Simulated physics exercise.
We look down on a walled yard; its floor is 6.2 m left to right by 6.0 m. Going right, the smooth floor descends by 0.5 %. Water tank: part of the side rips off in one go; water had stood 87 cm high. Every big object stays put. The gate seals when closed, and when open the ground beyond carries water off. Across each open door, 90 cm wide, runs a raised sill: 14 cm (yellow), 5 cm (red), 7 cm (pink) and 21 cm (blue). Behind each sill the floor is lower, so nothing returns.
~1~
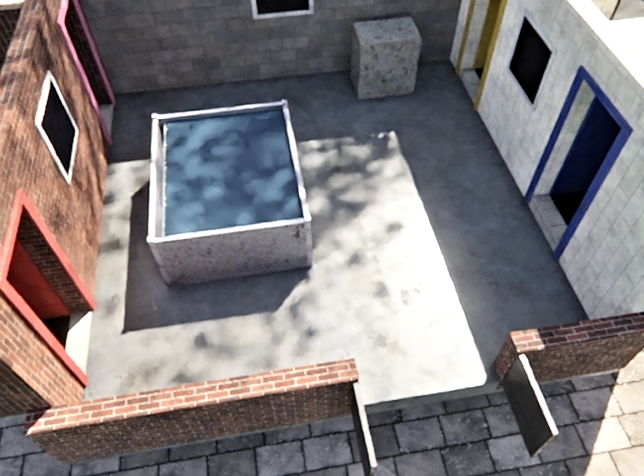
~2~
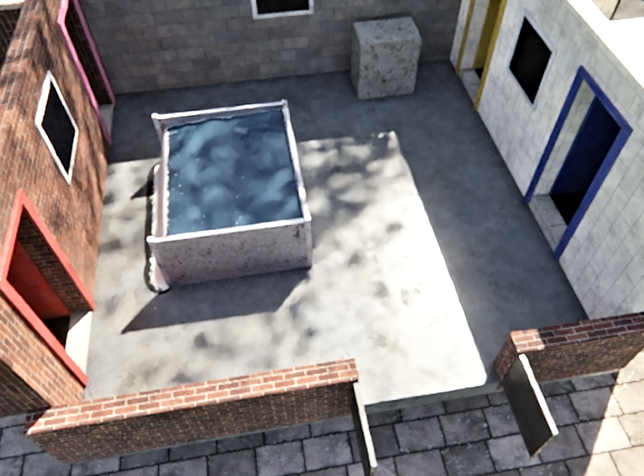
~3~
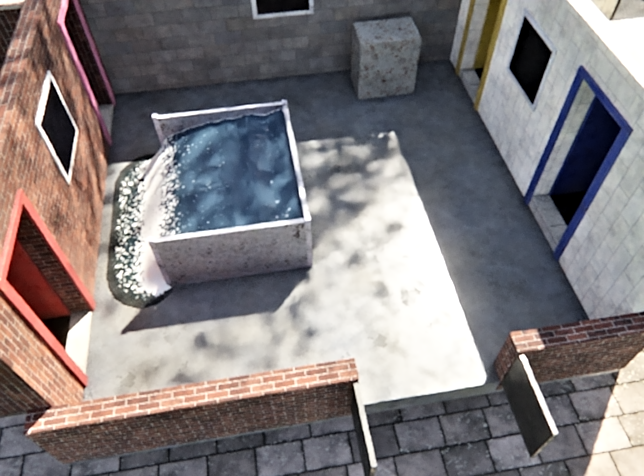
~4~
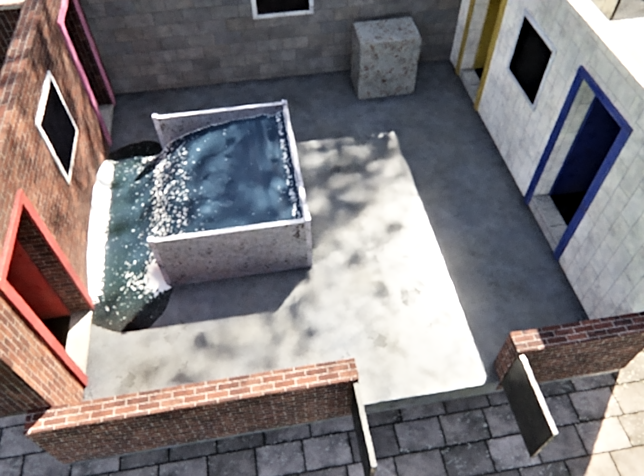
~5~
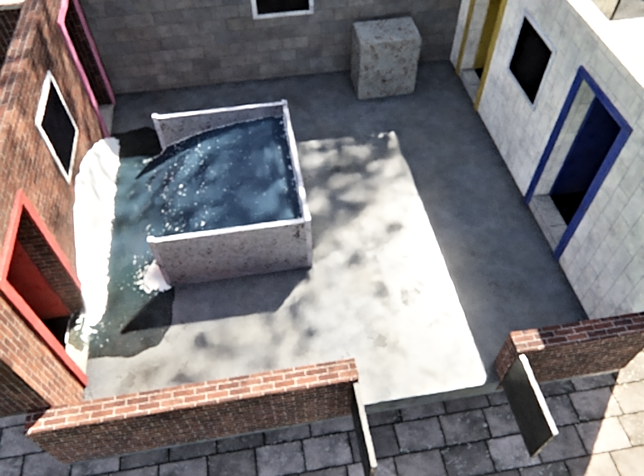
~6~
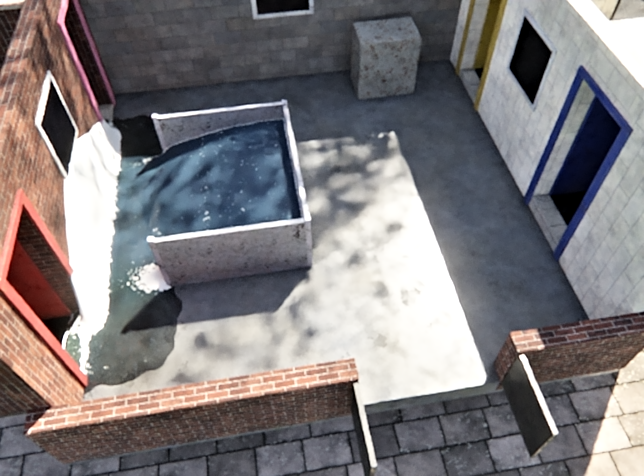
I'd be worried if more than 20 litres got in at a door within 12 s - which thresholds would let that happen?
In the end yellow door: Limit not crossed; red door: Limit crossed; pink door: Limit crossed; blue door: Limit not crossed.
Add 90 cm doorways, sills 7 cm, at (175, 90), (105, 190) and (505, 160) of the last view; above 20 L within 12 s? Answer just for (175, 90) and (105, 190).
Taking them in order, the first is too much and the second too much.
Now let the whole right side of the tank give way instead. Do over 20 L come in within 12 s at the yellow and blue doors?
Yellow: Exceeding the limit; blue: Exceeding the limit.
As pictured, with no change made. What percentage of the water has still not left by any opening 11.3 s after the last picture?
Roughly 78 percent.
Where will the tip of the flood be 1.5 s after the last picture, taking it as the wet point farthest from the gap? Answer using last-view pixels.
(337, 72).
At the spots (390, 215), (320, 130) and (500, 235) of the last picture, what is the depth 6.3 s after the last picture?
Spot by spot: Some 10, 6, then 11 cm.
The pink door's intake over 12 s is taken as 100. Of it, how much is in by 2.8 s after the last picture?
I'd say close to 55 percent.
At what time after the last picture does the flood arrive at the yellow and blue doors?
Arrival: Yellow 2.8 s, blue 2.8 s.
Then, 0.7 s after the last picture water covers 20 % of the floor and is deepest (58 cm) near (101, 238); yellow door not reached, red door 21 cm at the sill, 50 L in, pink door 16 cm at the sill, 8 L in, blue door not reached.
Then, 1.5 s after the last picture water covers 35 % of the floor and is deepest (46 cm) near (116, 96); yellow door not reached, red door 17 cm at the sill, 116 L in, pink door 16 cm at the sill, 34 L in, blue door not reached.
Then, 2.8 s after the last picture water covers 80 % of the floor and is deepest (24 cm) near (450, 61); yellow door 4 cm at the sill, 0 L in, red door 14 cm at the sill, 178 L in, pink door 17 cm at the sill, 103 L in, blue door not reached.
Then, 6.3 s after the last picture water covers 95 % of the floor and is deepest (16 cm) near (588, 346); yellow door 8 cm at the sill, 0 L in, red door 9 cm at the sill, 261 L in, pink door 11 cm at the sill, 174 L in, blue door 11 cm at the sill, 0 L in.
Then, 11.3 s after the last picture water covers 100 % of the floor and is deepest (12 cm) near (462, 84); yellow door 10 cm at the sill, 0 L in, red door 6 cm at the sill, 282 L in, pink door 6 cm at the sill, 186 L in, blue door 11 cm at the sill, 0 L in.
